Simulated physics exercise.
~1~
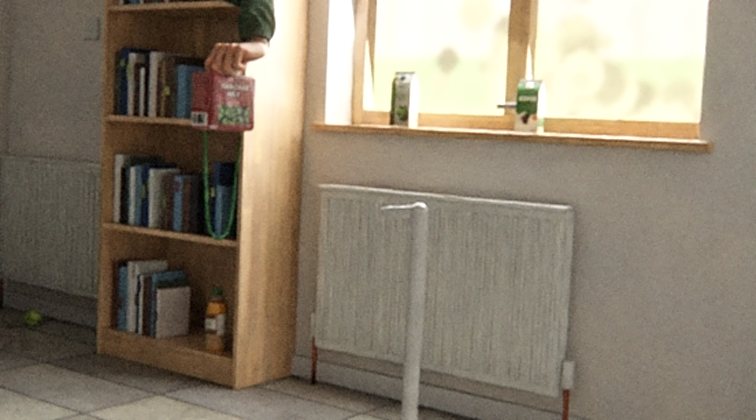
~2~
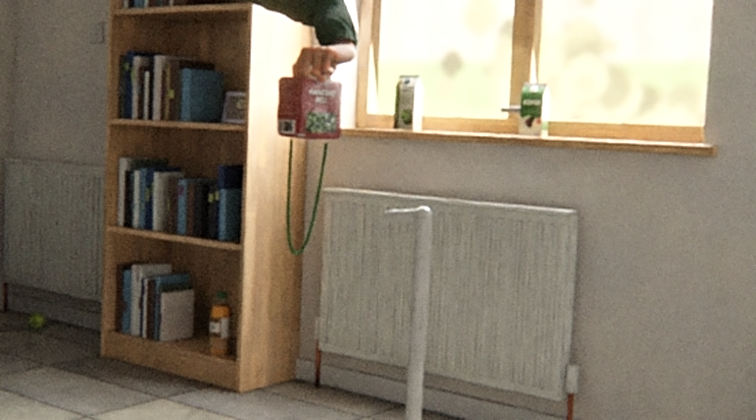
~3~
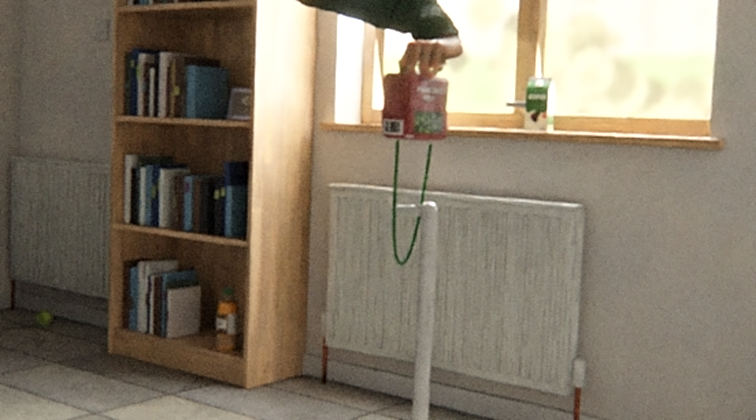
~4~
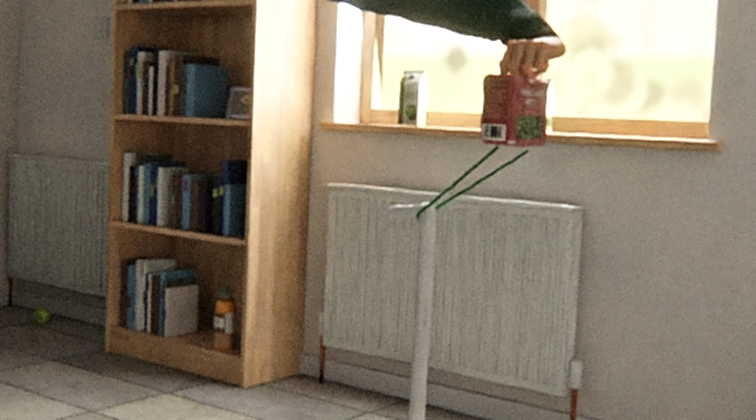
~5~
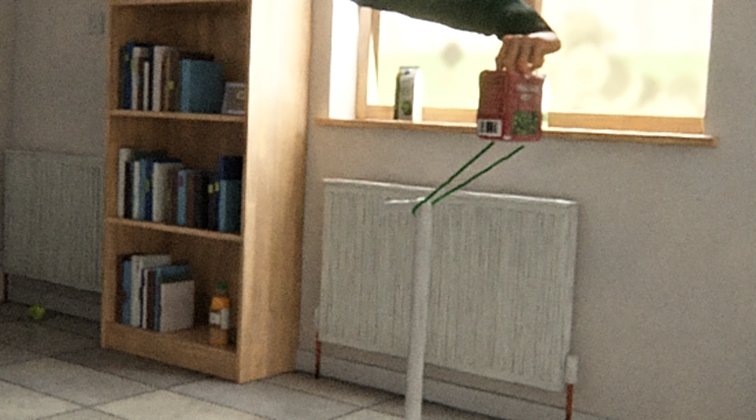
A red pouch with a green loop dangling beneath it was carried by a hand to the right, past a bookshelf and over a white post with a side hook, until the loop caught on the post, pulled tight, and the hand stopped.
